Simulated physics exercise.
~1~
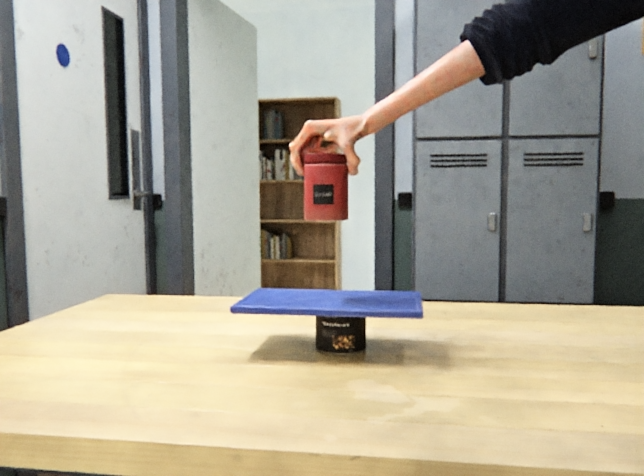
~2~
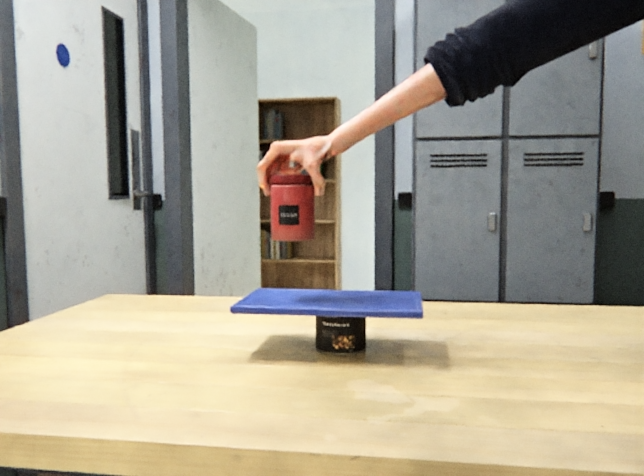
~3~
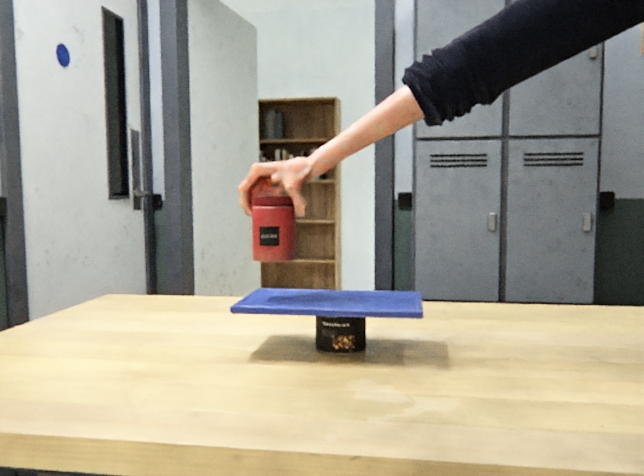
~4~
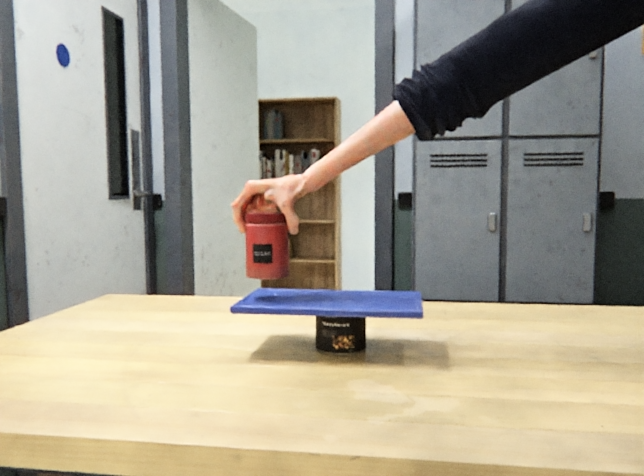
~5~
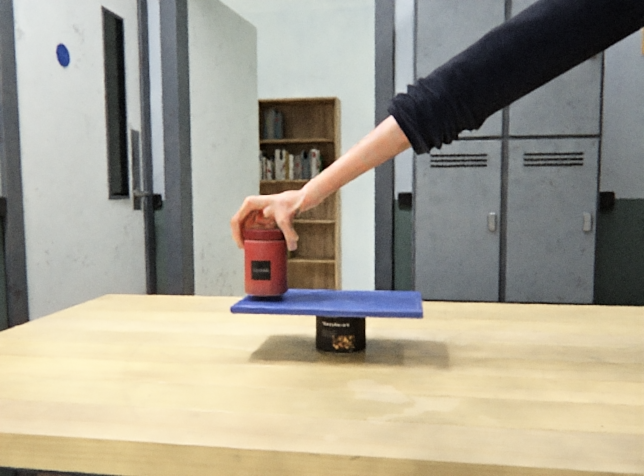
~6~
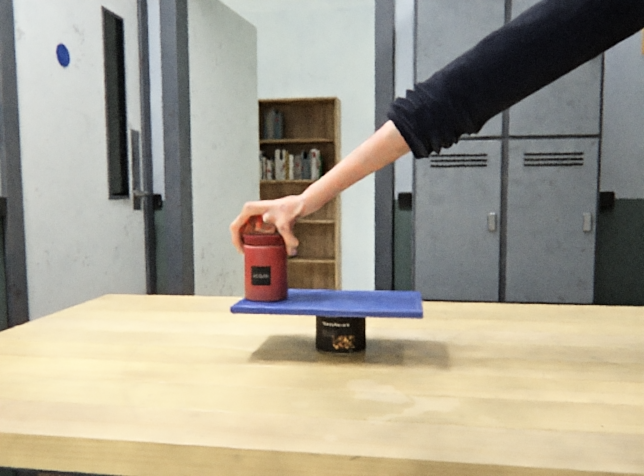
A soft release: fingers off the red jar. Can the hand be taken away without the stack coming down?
No.
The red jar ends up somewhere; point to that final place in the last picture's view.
About (192, 325).
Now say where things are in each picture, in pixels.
In the first picture, on its way; red jar (326, 188); blue lid (331, 302).
In the second picture, on its way; red jar (293, 207); blue lid (331, 302).
In the third picture, on its way; red jar (274, 228); blue lid (331, 302).
In the fourth picture, on its way; red jar (267, 245); blue lid (331, 302).
In the fifth picture, on its way; red jar (266, 261); blue lid (331, 302).
In the sixth picture, in place under the hand; red jar (266, 266); blue lid (331, 302).
Then, 0.30 s after the last picture, red jar now fallen; blue lid tipped 40° from how it was.
Then, 0.50 s after the last picture, blue lid tipped 4° from how it was.
At rest, fallen, red jar; moved from the start, blue lid; black tub in place. Seen from the same camera at the end, red jar near (191, 325). The stack comes apart.
